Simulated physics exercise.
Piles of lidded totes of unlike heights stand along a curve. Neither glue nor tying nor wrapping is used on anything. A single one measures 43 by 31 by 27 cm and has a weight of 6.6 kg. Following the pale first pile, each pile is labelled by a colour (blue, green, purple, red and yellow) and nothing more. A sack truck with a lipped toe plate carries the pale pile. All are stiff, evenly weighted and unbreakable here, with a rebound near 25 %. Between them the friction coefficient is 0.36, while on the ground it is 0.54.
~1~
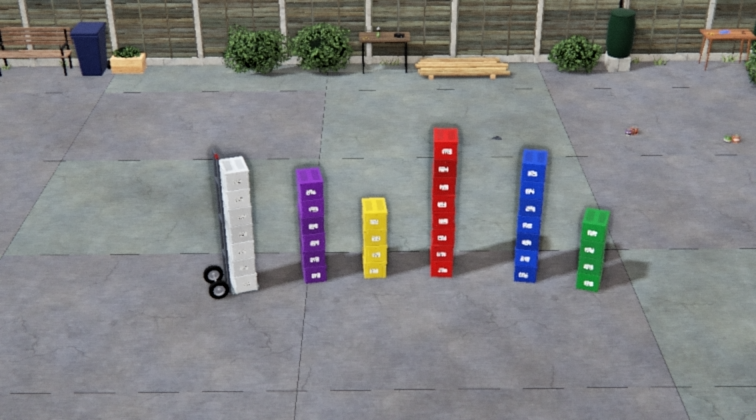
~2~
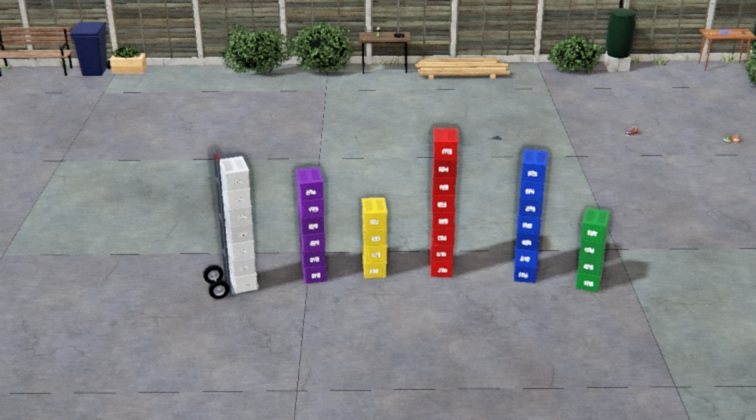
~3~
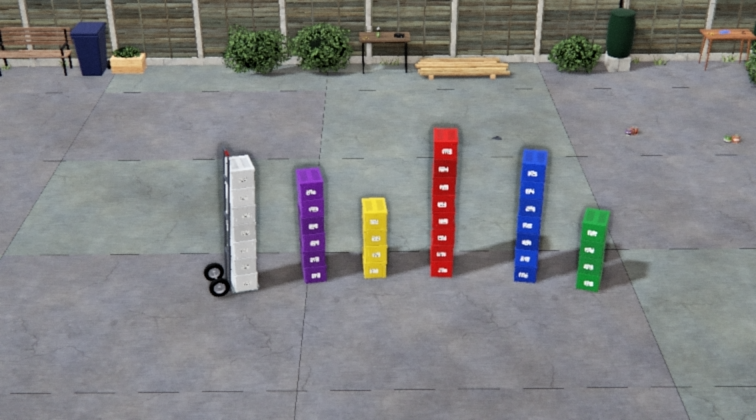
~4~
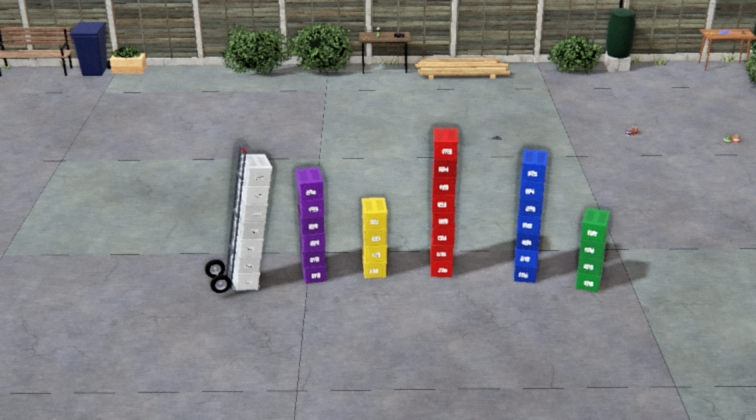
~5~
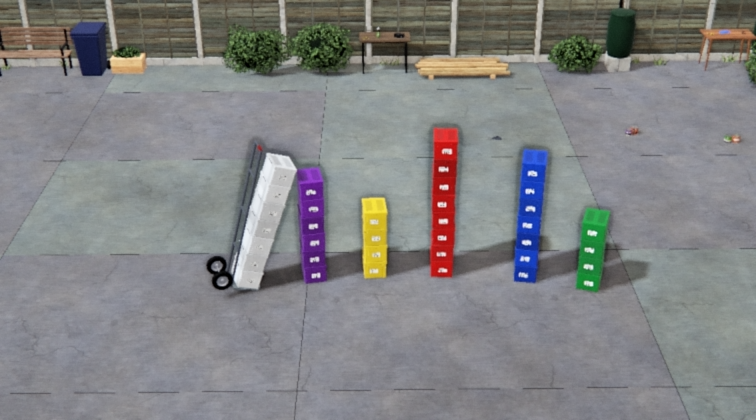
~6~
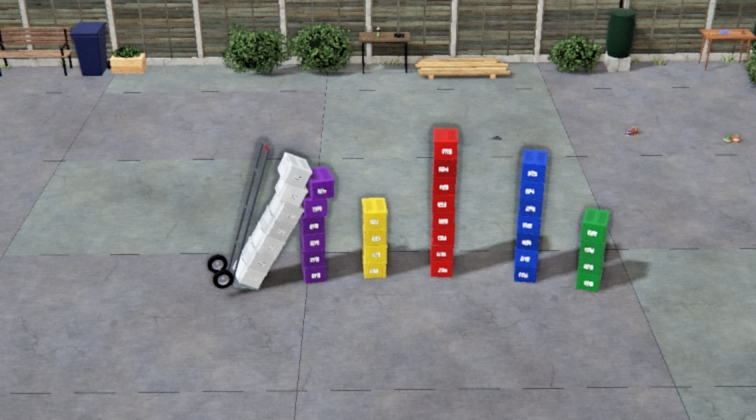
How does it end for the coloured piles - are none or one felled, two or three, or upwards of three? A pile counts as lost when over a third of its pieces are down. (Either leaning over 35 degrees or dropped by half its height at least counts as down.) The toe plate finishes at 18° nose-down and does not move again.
It ends with upwards of three felled.
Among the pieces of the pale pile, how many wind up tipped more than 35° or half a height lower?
The answer is 7 of the pale ones.
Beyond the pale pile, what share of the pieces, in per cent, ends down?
About 90% of them.
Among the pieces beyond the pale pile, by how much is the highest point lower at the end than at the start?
About 135 cm lower.
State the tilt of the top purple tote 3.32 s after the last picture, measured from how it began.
Measured against how it began, the tilt is near 90 degrees.
Then, 0.52 s later than the last frame, 7 of the pale pile down; 3 of the 29 other totes down; top purple tote tilted 32°, 20 cm lower; top yellow tote moved 9 cm.
Then, 1.32 s later than the last frame, 7 of the pale pile down; 8 of the 29 other totes down; top purple tote tilted 20°, 53 cm lower; top yellow tote tilted 16°, 19 cm lower.
Then, 2.36 s later than the last frame, 7 of the pale pile down; 15 of the 29 other totes down; top purple tote on its side; top red tote tilted 27°, 70 cm lower.
Then, 3.32 s later than the last frame, 7 of the pale pile down; 26 of the 29 other totes down; top blue tote upside down; top green tote on its side.
When it is over, 7 of the pale pile down; 26 of the 29 other totes down; top red tote upside down; top purple tote on its side. Wrecked, blue, green, purple, red and yellow. In pixels of the last frame, middles, top red tote near (713, 256), top purple tote near (459, 238).
